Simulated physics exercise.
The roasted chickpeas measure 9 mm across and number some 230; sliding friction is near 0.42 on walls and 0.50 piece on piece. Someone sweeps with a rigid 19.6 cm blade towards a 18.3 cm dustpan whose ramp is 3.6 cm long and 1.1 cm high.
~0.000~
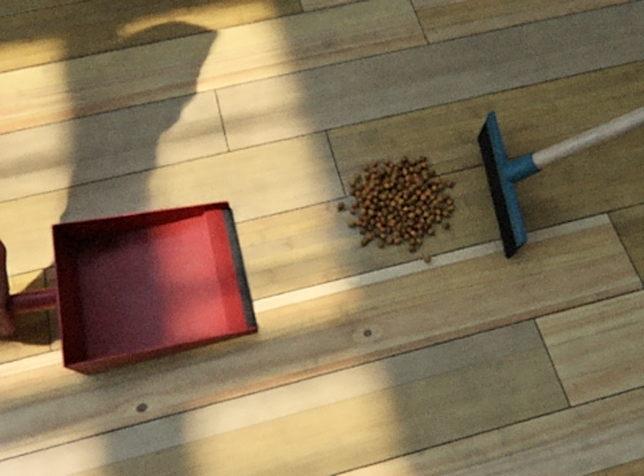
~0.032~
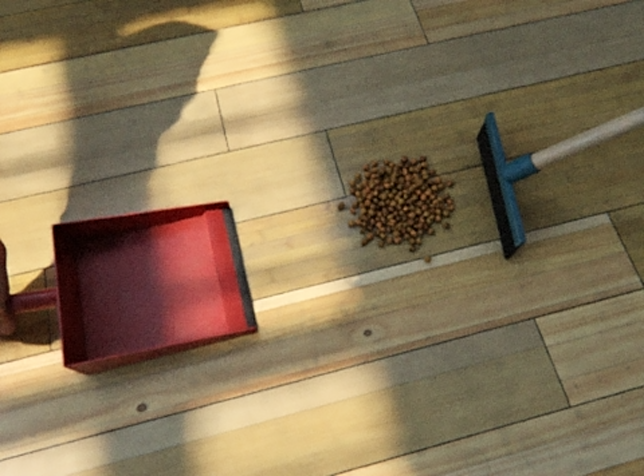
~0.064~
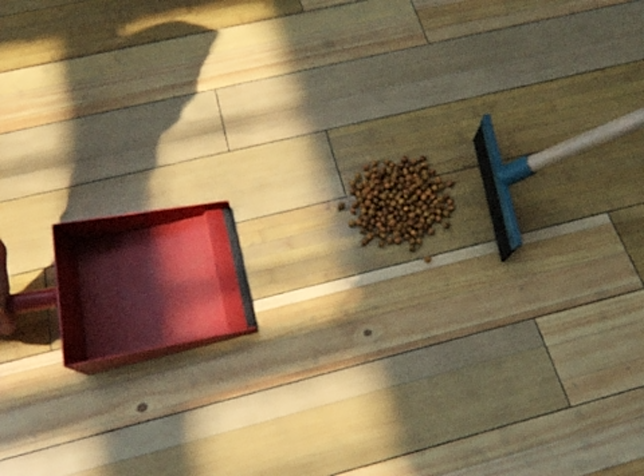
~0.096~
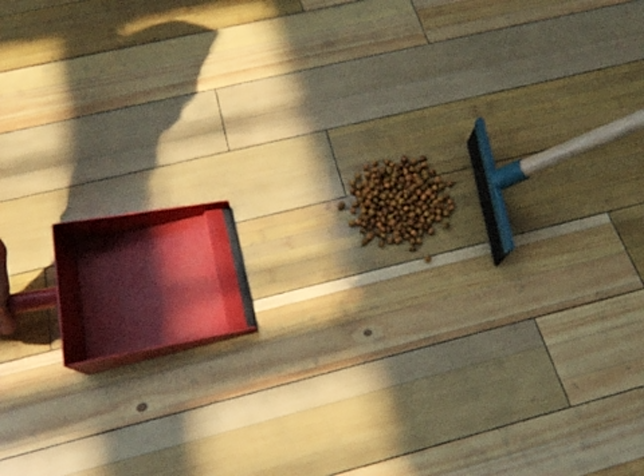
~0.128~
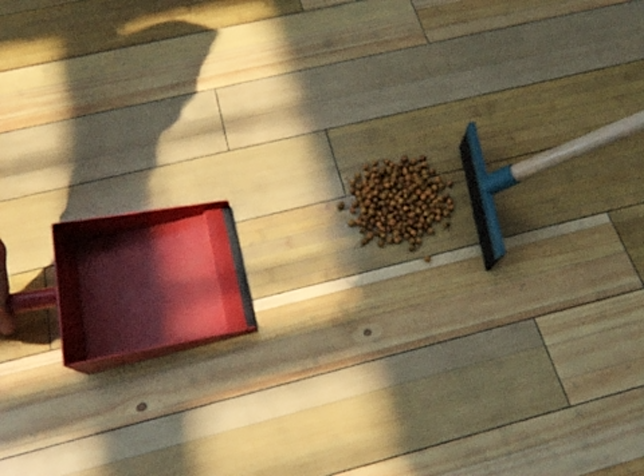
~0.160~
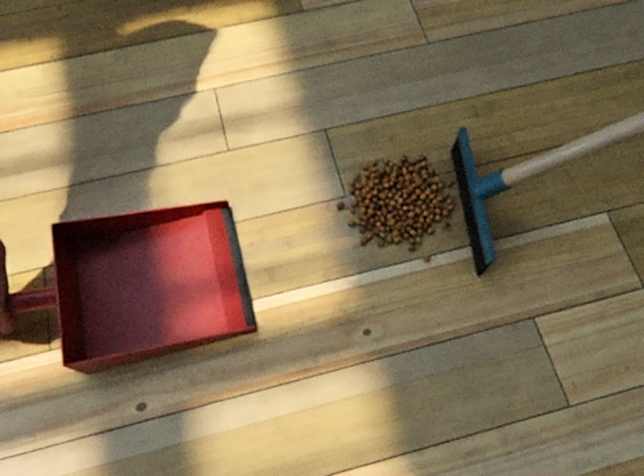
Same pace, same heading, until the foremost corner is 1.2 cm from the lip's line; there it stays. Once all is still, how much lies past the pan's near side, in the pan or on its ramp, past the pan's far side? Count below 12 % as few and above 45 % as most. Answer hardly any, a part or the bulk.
Past the pan's near side: Hardly any; in the pan or on its ramp: Hardly any; past the pan's far side: A part.
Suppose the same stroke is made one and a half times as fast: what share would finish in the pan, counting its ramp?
In that case some 10 per cent.
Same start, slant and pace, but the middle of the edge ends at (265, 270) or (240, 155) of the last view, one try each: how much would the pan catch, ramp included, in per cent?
About 30 and 5 per cent.
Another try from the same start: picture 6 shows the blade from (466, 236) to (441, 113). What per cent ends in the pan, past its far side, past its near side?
Pan 10, far 60, near 0.
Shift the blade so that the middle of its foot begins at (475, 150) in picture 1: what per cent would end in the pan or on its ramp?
Some 25 per cent.
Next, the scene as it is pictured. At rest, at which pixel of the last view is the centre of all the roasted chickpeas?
Around (288, 221).
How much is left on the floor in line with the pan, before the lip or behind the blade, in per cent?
Some 65 per cent.
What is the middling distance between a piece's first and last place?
Roughly 12 cm.
Then, at 0.49 s, middle of the blade 18 cm from the lip; 0 % over the lip, far side 20 %, near side 0 %.
Then, at 0.71 s, middle of the blade 8 cm from the lip; 0 % over the lip, far side 20 %, near side 0 %.
After 1.04 s, middle of the blade 3 cm from the lip; 5 % over the lip, far side 20 %, near side 5 %.
In the end, at 1.4 s, near side 5 %, pan 5 %, far side 20 %, in front of the lip or behind the blade 65 %.
